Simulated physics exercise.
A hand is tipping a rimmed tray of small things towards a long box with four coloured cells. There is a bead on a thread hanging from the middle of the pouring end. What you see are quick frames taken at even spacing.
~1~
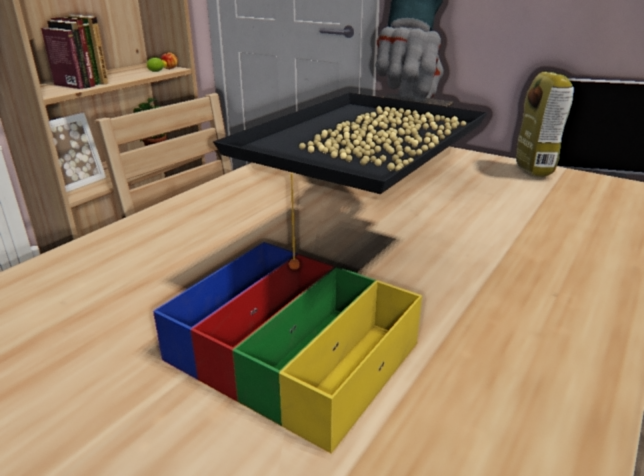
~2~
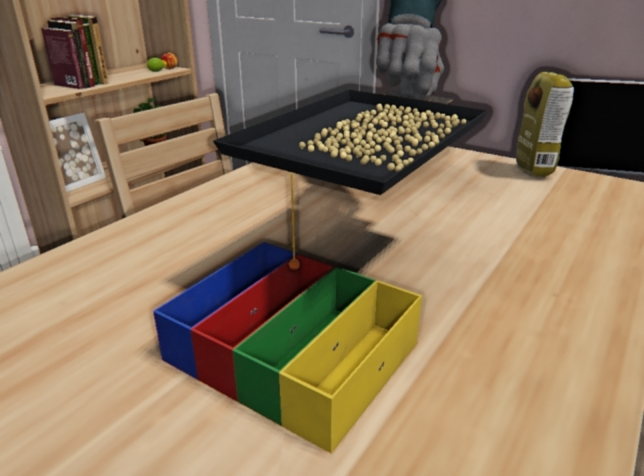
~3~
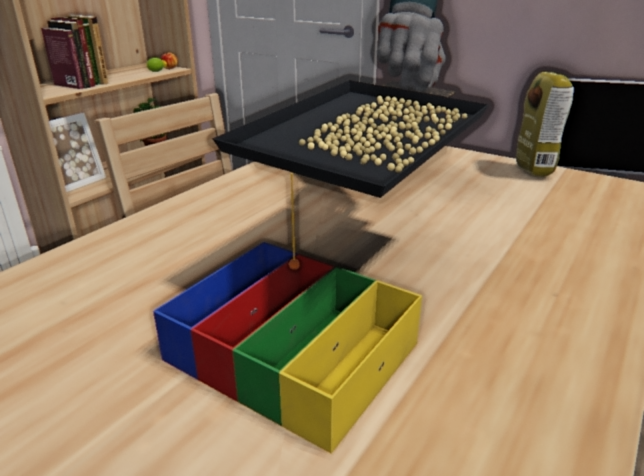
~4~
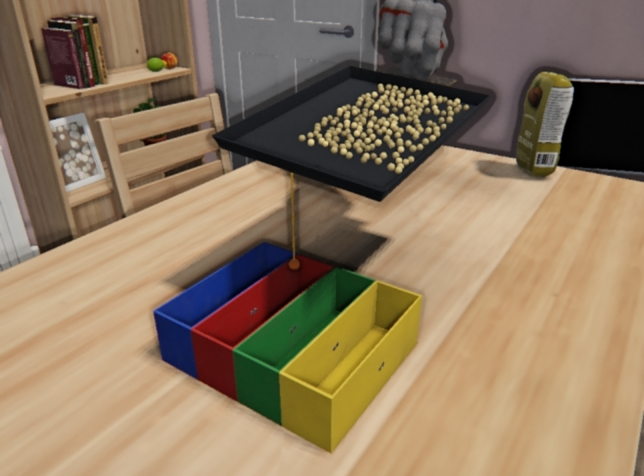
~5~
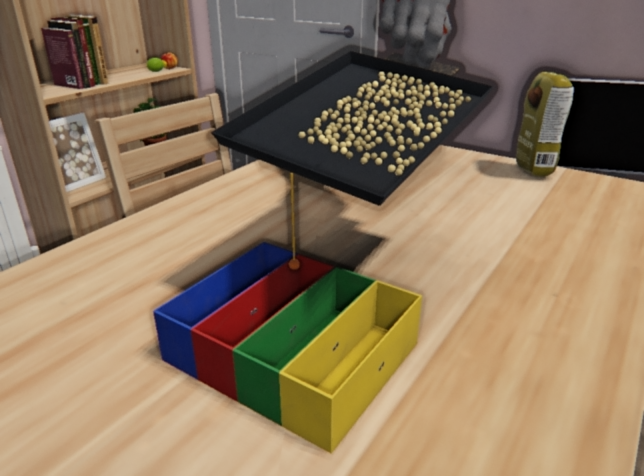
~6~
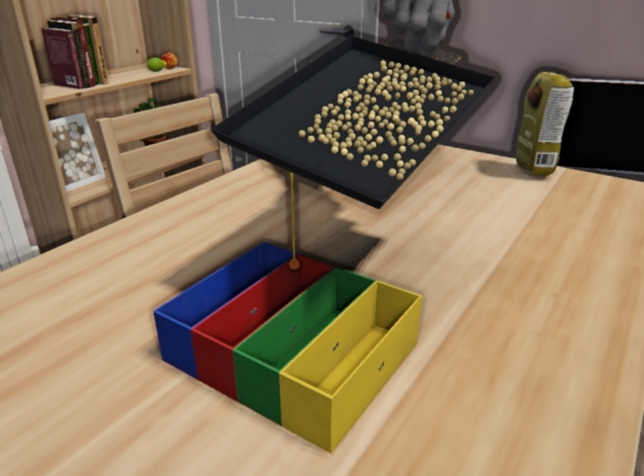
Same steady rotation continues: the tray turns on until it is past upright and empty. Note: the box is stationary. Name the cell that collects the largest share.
Yellow.
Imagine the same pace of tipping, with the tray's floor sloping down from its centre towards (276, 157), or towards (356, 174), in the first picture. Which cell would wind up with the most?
Try A: The blue one / try B: The cell in yellow.
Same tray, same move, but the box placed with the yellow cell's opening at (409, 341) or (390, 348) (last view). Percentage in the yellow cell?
Around 10 and around 20 per cent, in that order.
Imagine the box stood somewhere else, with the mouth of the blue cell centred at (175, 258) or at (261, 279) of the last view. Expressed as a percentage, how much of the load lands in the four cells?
Close to 0 in a hundred, followed by close to 100 in a hundred.
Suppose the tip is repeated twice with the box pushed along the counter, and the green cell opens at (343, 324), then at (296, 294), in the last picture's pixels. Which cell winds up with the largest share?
So it would be that green cell first and the yellow one after that.
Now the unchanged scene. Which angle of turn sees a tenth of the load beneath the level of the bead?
My estimate is some 55 degrees.
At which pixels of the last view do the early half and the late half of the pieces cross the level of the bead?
About (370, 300) to begin with, then about (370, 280).
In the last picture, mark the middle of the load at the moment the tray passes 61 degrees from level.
The middle of the pieces sits at roughly (374, 224).
Soon, tray tipped steeply; about half on the tray; about a third in the yellow cell; a stray few in the green cell; a small part falling or outside the box.
A while on, tray tipped right over; most in the yellow cell; a small part in the green cell; a stray few in the red cell; a small part falling or outside the box.
Towards the end, tray tipped past a quarter turn; most in the yellow cell; a small part in the green cell; a stray few in the red cell; a small part falling or outside the box.
Finally, tray tipped past a quarter turn; most in the yellow cell; a small part in the green cell; a stray few in the red cell; none in the blue cell; a small part outside the box.
